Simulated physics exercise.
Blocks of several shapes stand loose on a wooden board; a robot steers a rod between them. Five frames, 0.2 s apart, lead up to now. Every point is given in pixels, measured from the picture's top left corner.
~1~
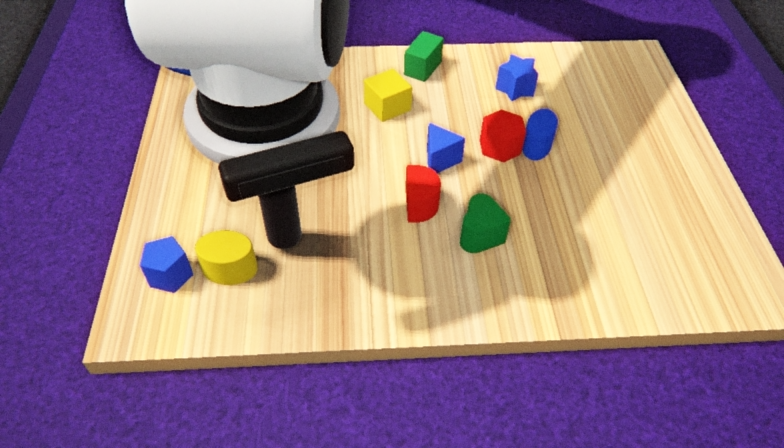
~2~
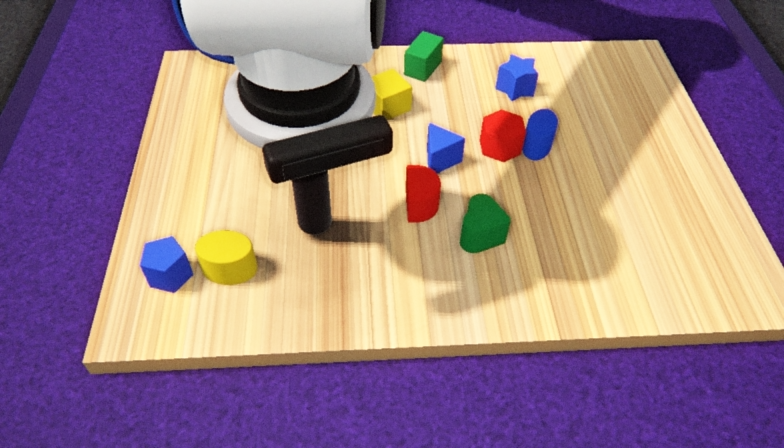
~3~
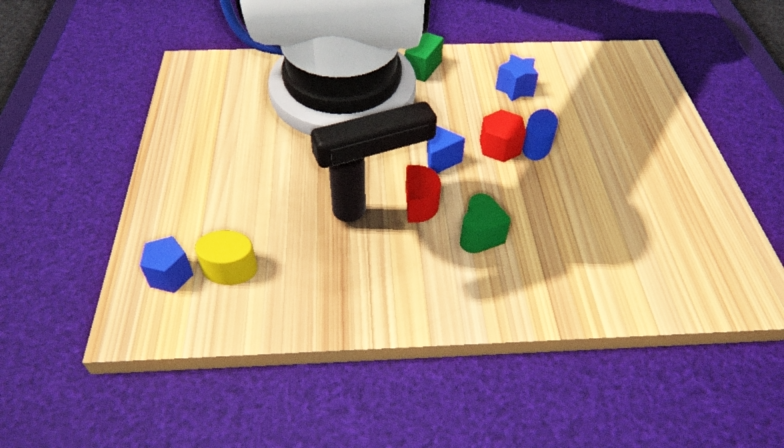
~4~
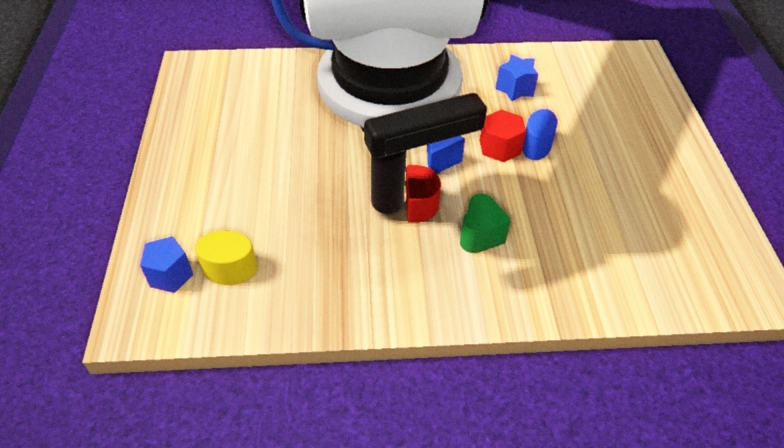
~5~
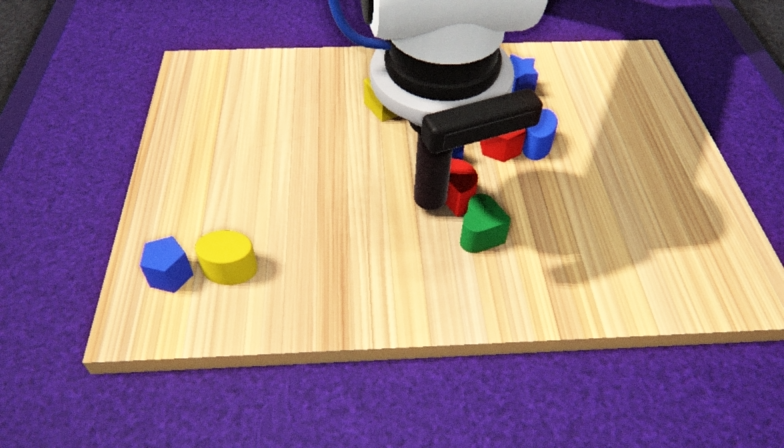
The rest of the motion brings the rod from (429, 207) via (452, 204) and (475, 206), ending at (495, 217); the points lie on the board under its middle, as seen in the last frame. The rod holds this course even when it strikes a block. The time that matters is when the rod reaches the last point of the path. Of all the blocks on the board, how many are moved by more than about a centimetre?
Two of them.
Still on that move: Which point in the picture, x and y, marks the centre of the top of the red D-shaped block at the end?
It is at (497, 165).
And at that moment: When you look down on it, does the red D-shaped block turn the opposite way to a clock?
Yes
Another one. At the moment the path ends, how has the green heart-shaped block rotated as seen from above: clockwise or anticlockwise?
The block turns clockwise.
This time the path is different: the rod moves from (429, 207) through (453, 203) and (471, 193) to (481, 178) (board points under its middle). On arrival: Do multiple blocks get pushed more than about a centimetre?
No.
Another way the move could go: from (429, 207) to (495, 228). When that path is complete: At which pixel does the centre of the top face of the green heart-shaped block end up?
When the path ends, it will be at (509, 231).
On the path given first. Halfway along, rod (465, 196); red D-shaped block (491, 166), turned 20° anticlockwise.
At the end, rod (496, 210); blue three-sided block still; red D-shaped block (497, 165), turned 30° anticlockwise; green heart-shaped block (492, 225), turned 40° clockwise.
